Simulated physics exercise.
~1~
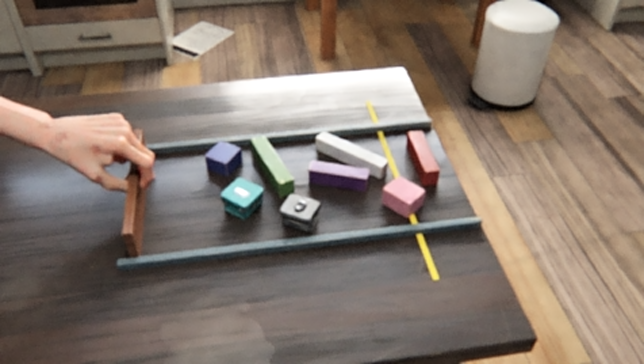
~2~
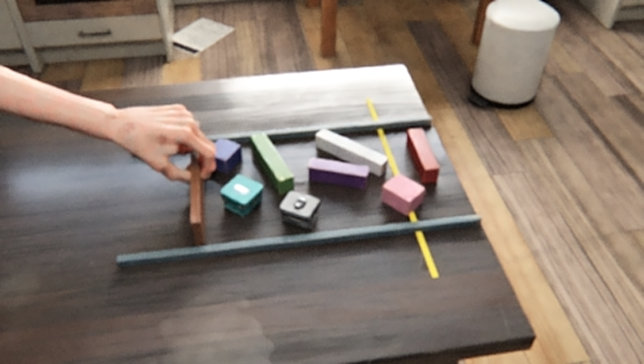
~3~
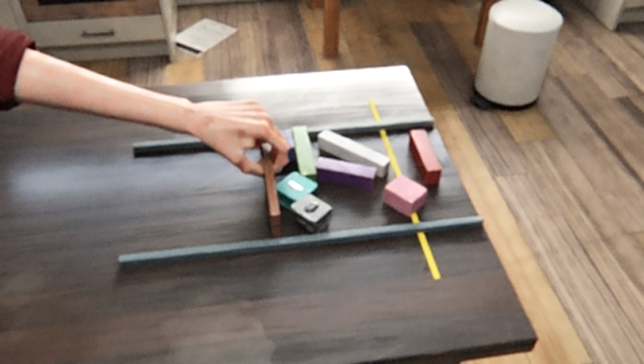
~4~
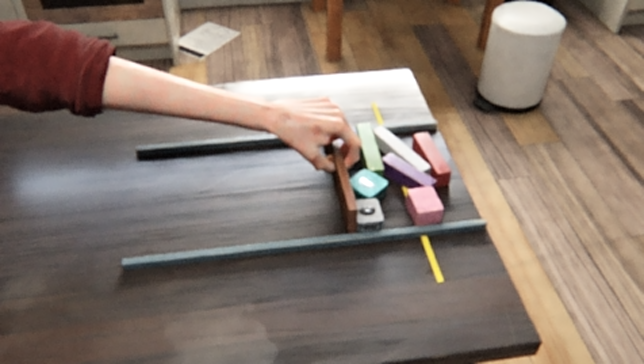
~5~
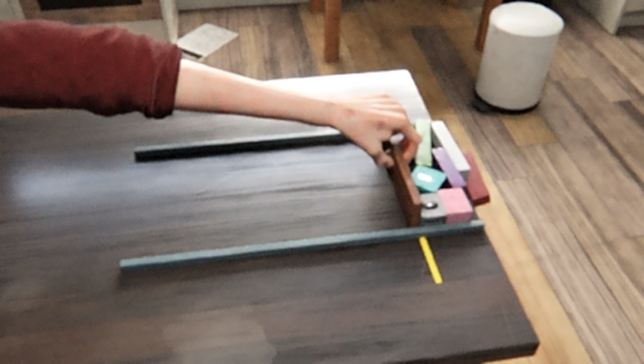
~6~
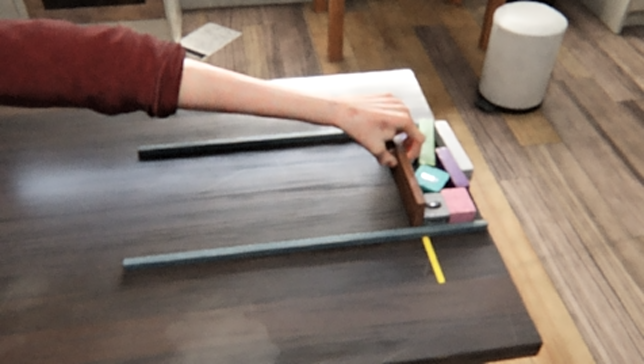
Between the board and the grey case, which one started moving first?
The board started moving first, and the grey case only began to shift later, as the hand kept pushing the board to the right.
